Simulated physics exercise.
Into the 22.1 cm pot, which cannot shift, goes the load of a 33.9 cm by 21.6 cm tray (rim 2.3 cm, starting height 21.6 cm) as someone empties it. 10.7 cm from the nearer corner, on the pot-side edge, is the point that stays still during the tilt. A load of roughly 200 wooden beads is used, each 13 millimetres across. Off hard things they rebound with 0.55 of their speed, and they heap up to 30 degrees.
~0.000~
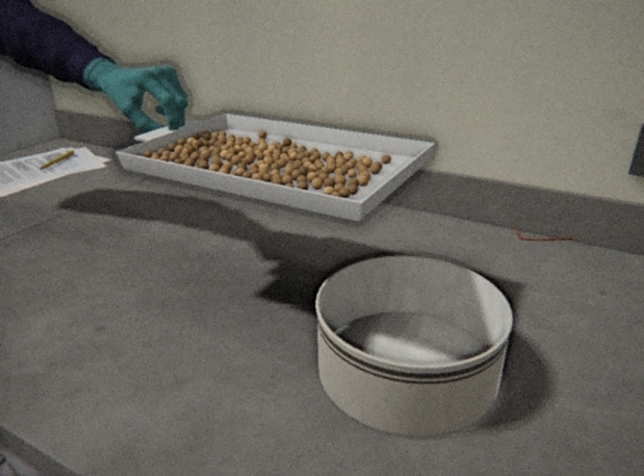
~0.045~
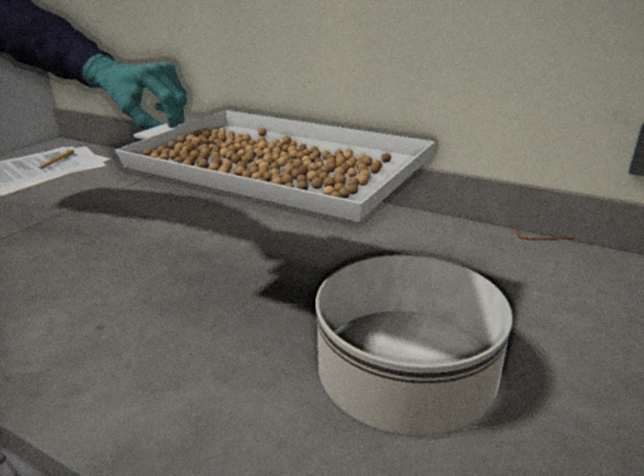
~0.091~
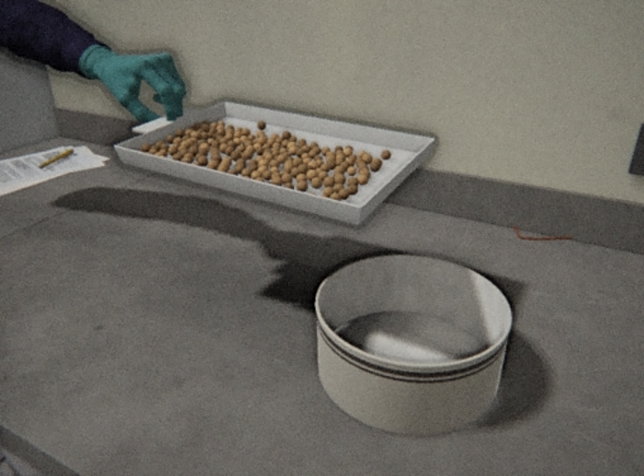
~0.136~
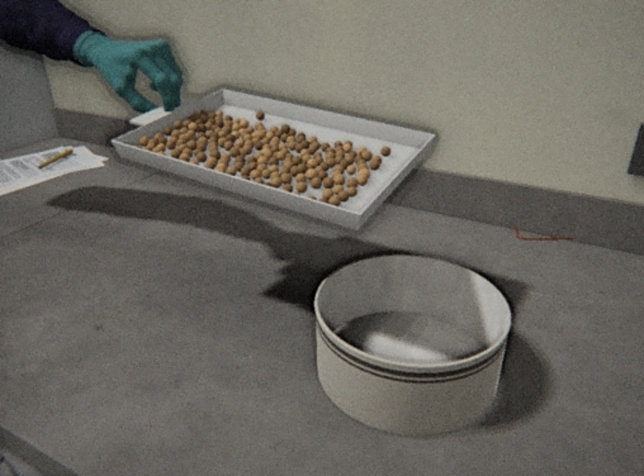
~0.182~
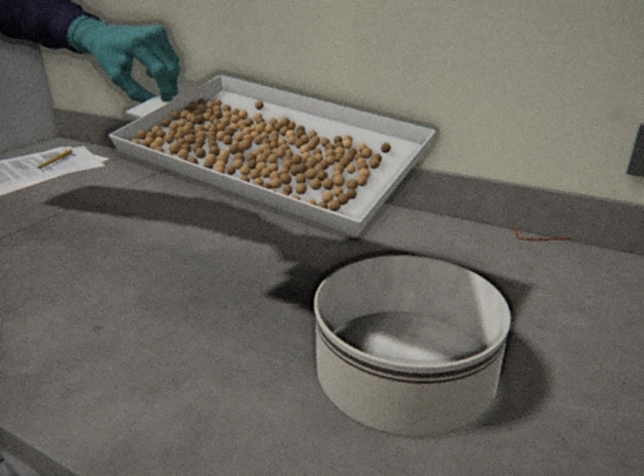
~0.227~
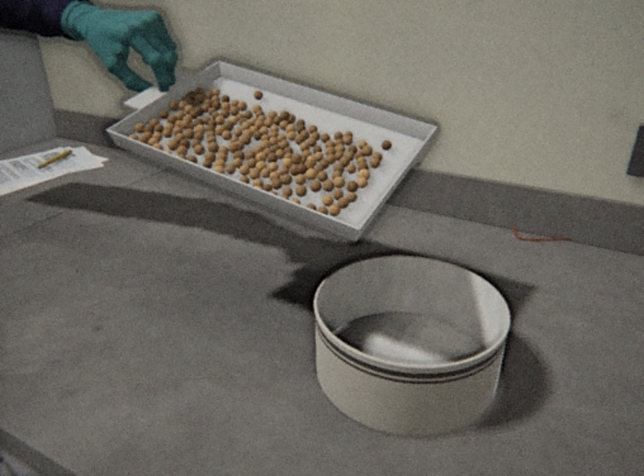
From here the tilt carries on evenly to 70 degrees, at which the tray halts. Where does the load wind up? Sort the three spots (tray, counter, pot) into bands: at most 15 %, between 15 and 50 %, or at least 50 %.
Tray: 15 to 50 %; counter: 15 to 50 %; pot: 15 to 50 %.
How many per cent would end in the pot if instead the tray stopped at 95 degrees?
You'd end up with some 60 % in the pot.
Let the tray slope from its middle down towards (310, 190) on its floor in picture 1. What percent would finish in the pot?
Around 70 percent of them.
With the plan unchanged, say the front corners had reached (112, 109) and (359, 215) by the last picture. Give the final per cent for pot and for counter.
Pot 55; counter 5.
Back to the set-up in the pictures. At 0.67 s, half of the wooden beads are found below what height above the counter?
I'd say near 26 cm.
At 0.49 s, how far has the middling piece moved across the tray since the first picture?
5 cm.
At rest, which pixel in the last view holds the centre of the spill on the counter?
Centre of spill: Around pixel (265, 420).
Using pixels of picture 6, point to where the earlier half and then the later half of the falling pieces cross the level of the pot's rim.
(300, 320) first, (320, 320) later, roughly.
After 0.49 s, tilt 43 degrees; the tray holds 100 %, the pot 0 %.
After 0.67 s, tilt 62 degrees; the tray holds 100 %, the pot 0 %.
After 0.96 s, tilt 70 degrees; the tray holds 95 %, the pot 0 %.
In the end, at 2.6 s, tray 40 %, counter 30 %, pot 30 %.
